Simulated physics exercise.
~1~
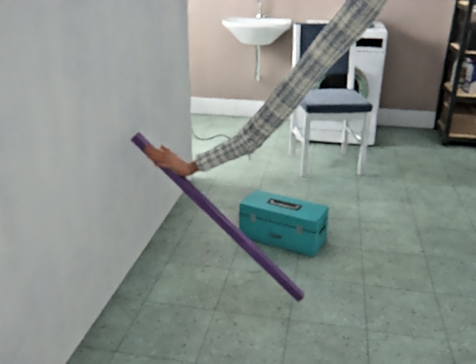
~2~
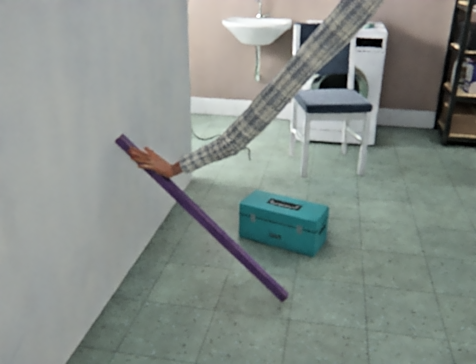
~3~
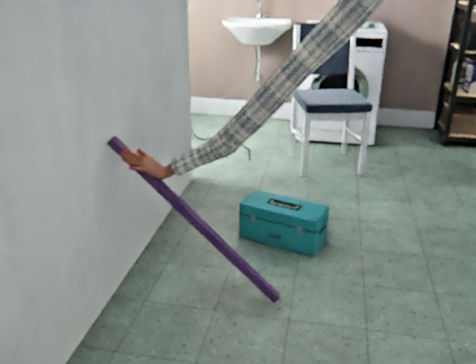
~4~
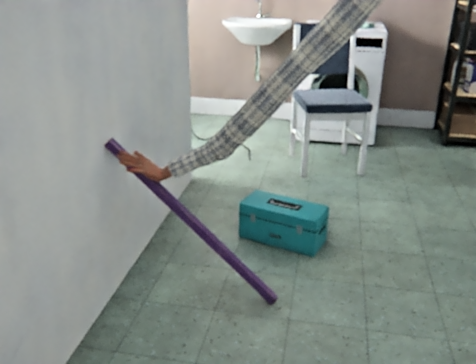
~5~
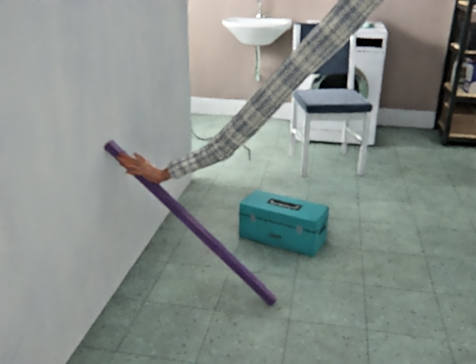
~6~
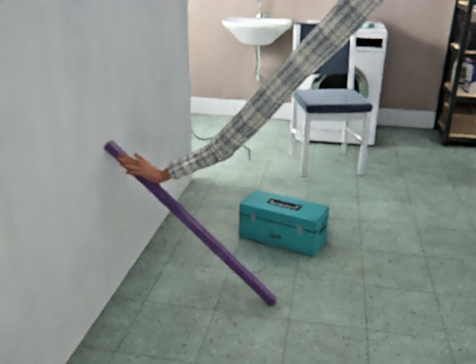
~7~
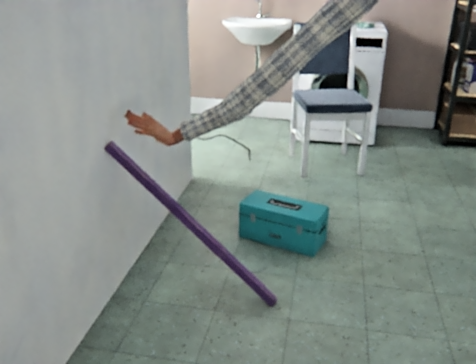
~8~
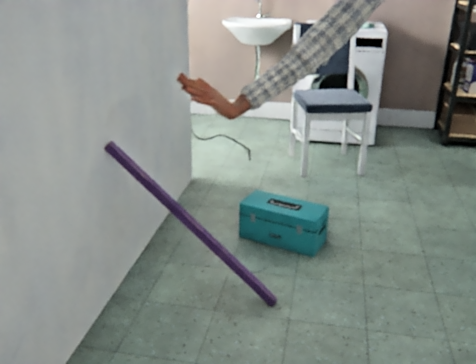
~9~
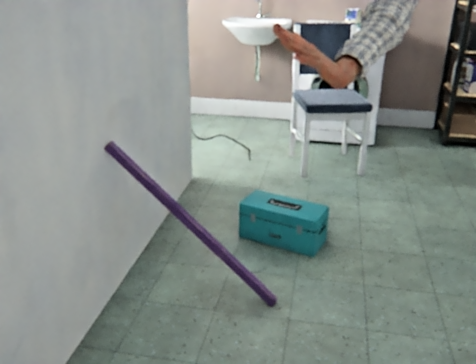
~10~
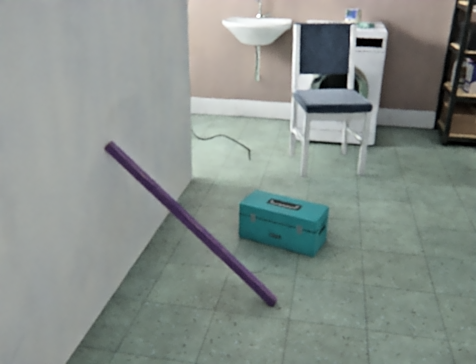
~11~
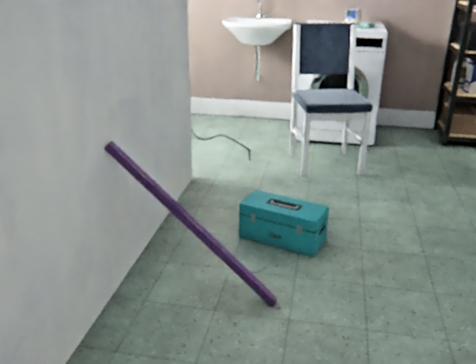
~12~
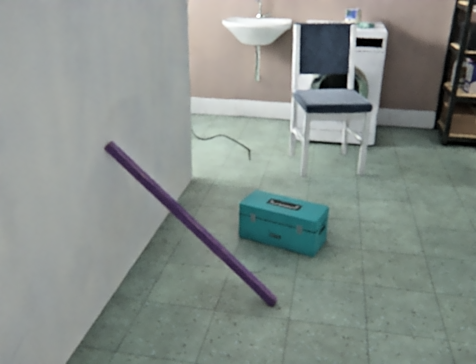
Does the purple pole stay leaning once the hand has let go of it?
Yes, the pole holds its slant against the wall with its lower end on the floor, and it does not slip after the hand leaves.
